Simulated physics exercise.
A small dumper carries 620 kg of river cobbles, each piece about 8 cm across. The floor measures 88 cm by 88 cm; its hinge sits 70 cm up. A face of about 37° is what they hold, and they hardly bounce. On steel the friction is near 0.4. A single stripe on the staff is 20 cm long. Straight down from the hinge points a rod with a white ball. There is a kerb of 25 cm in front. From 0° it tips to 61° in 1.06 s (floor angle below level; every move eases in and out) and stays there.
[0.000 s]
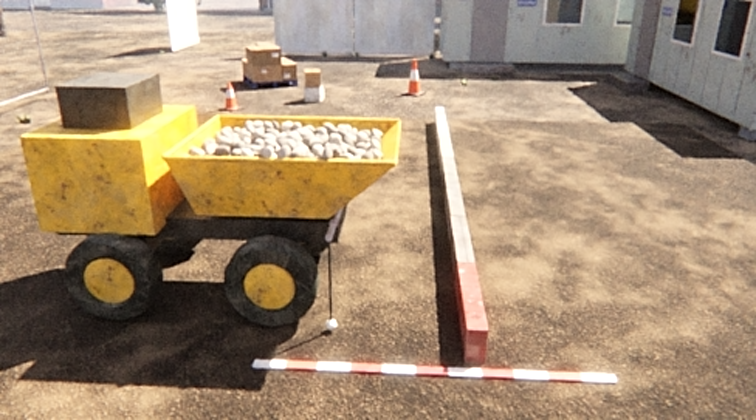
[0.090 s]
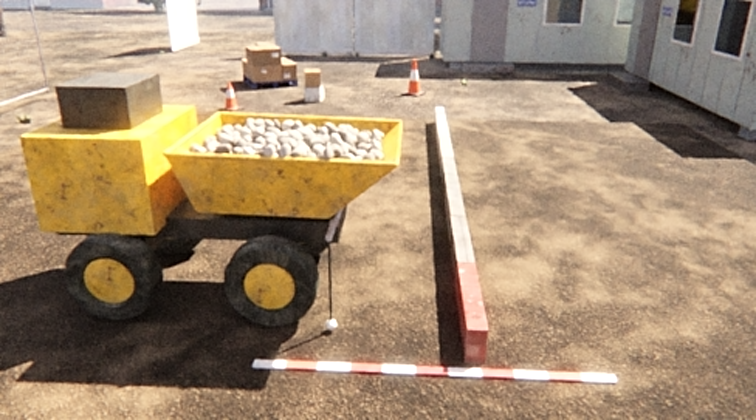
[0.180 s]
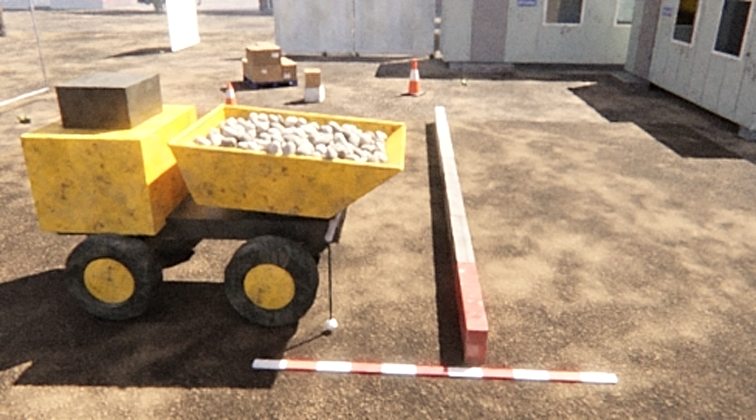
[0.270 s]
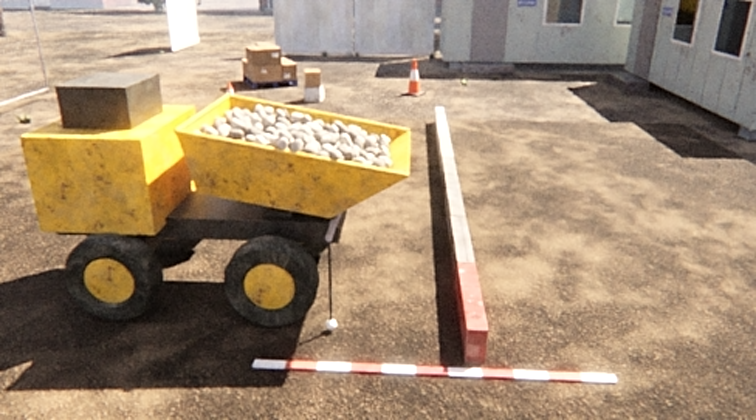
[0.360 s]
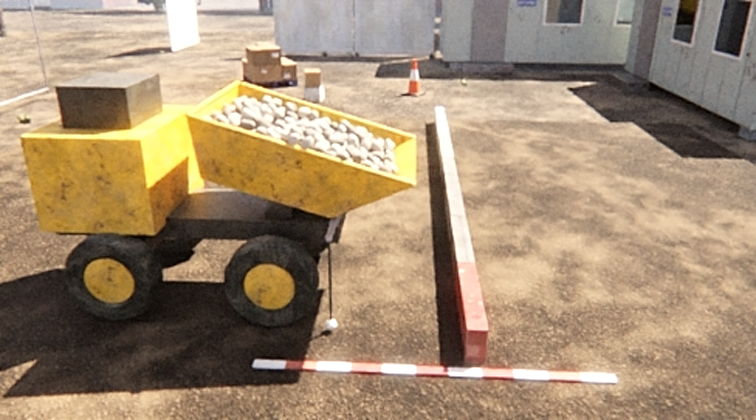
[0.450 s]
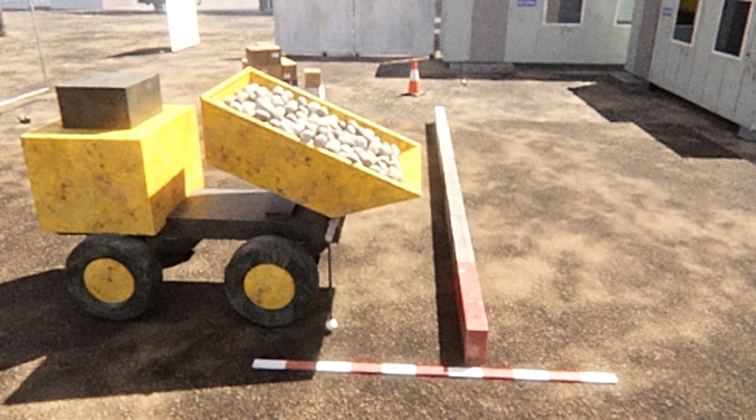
Yellow dumper standing still on bare ground, its skip of grey stones steadily tilting down to the right beside a long kerb.
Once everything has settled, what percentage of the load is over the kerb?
50 %.
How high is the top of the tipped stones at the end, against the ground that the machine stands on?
About 40 cm higher than the ground.
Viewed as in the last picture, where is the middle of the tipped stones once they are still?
Around (479, 286).
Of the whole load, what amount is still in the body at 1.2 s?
I'd say near 90 per cent is still held inside.
After 0.8 s the floor is at 52°; 100 % in the body; the foremost stones are at (415, 209).
After 1.2 s the floor is at 61°; 88 % in the body, 12 % on this side of the kerb; the foremost stones are at (475, 252).
After 1.5 s the floor is at 61°; 48 % in the body, 26 % on this side of the kerb, 26 % over the kerb; the foremost stones are at (563, 298).
After 4.1 s the floor is at 61°; 0 % in the body, 48 % on this side of the kerb, 52 % over the kerb; the foremost stones are at (755, 291).
